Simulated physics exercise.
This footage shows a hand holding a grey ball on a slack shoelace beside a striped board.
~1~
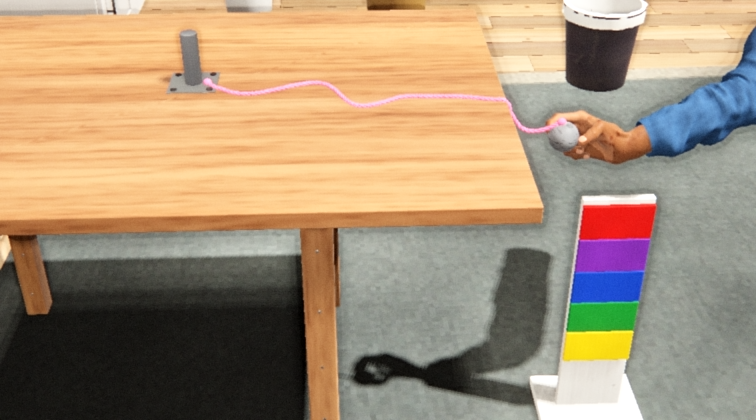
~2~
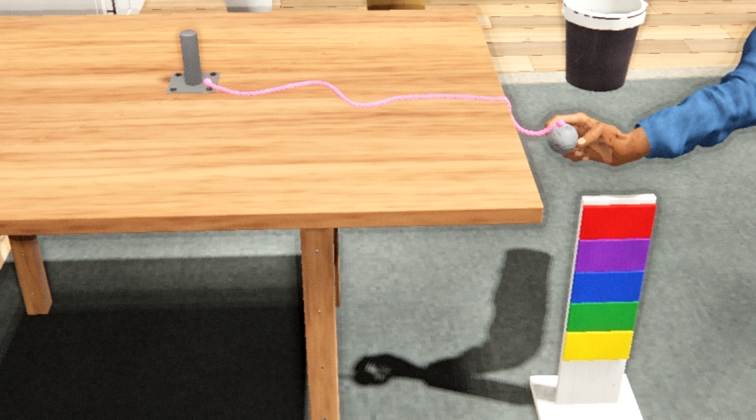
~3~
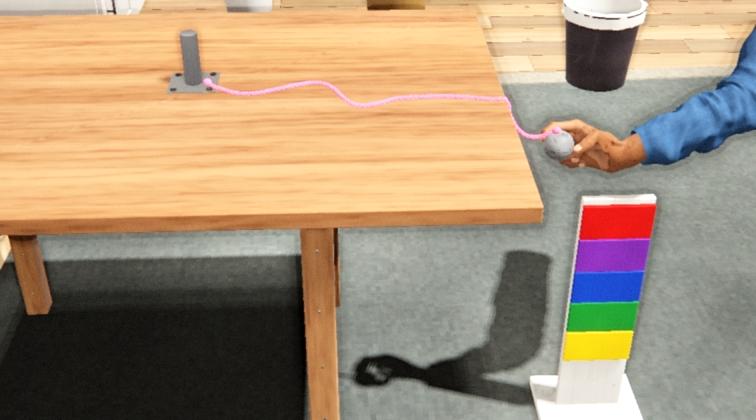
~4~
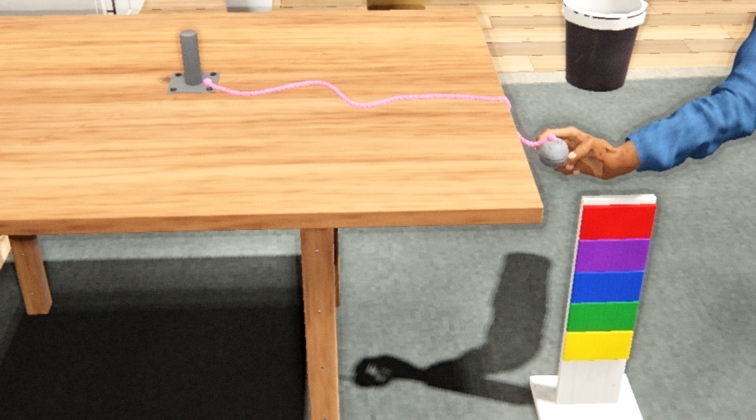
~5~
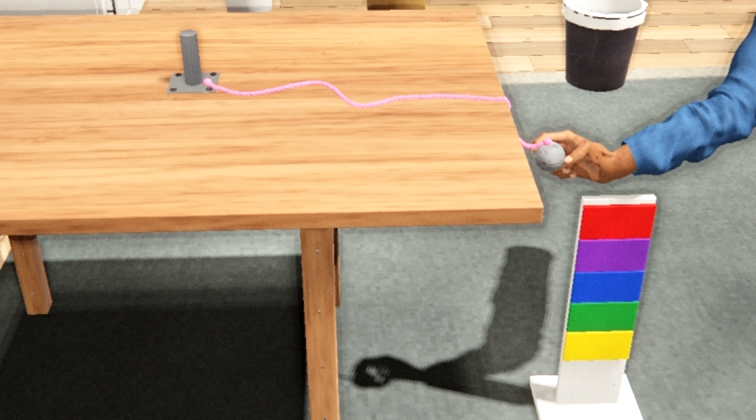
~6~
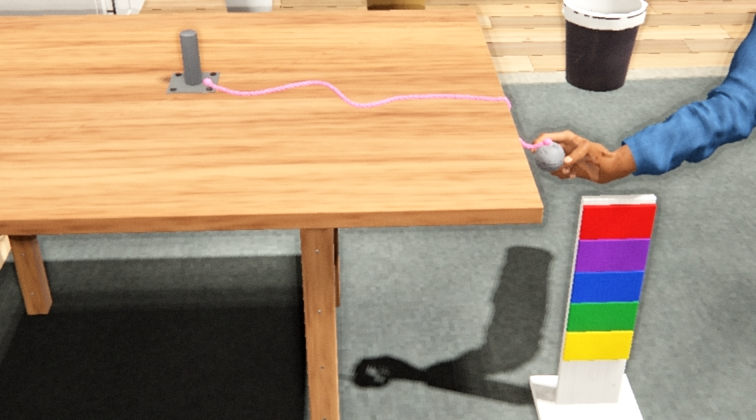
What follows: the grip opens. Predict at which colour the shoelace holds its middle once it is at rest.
At red, I would say.
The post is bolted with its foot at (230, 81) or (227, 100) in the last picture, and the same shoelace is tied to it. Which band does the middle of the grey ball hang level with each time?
First case: Purple. Second case: Purple.
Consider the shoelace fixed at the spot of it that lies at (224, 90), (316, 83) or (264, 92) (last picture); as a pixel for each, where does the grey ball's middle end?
That would be (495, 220) for the first, (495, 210) for the second and (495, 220) for the third.
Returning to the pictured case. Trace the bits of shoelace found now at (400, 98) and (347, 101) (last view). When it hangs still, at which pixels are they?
First one close to (445, 96), second close to (384, 92).
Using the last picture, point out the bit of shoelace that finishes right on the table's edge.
About (462, 97).
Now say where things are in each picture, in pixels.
The first picture shows grey ball (564, 137); red (618, 224); purple (613, 257); blue (607, 288); green (603, 318); yellow (598, 347).
The second picture shows grey ball (562, 139); shoelace through (232, 93) (303, 84) (351, 103) (427, 97) (503, 102).
The third picture shows grey ball (559, 146).
The fourth picture shows grey ball (553, 153); shoelace through (232, 93) (303, 84) (351, 103) (427, 97) (503, 102).
The fifth picture shows grey ball (550, 157).
The sixth picture shows grey ball (550, 157); shoelace through (232, 93) (303, 84) (351, 103) (427, 97) (503, 102).
Early on, ball near (488, 221); level with red.
Midway, ball near (522, 220); level with red.
Finally, ball near (493, 222); level with red. The red one.
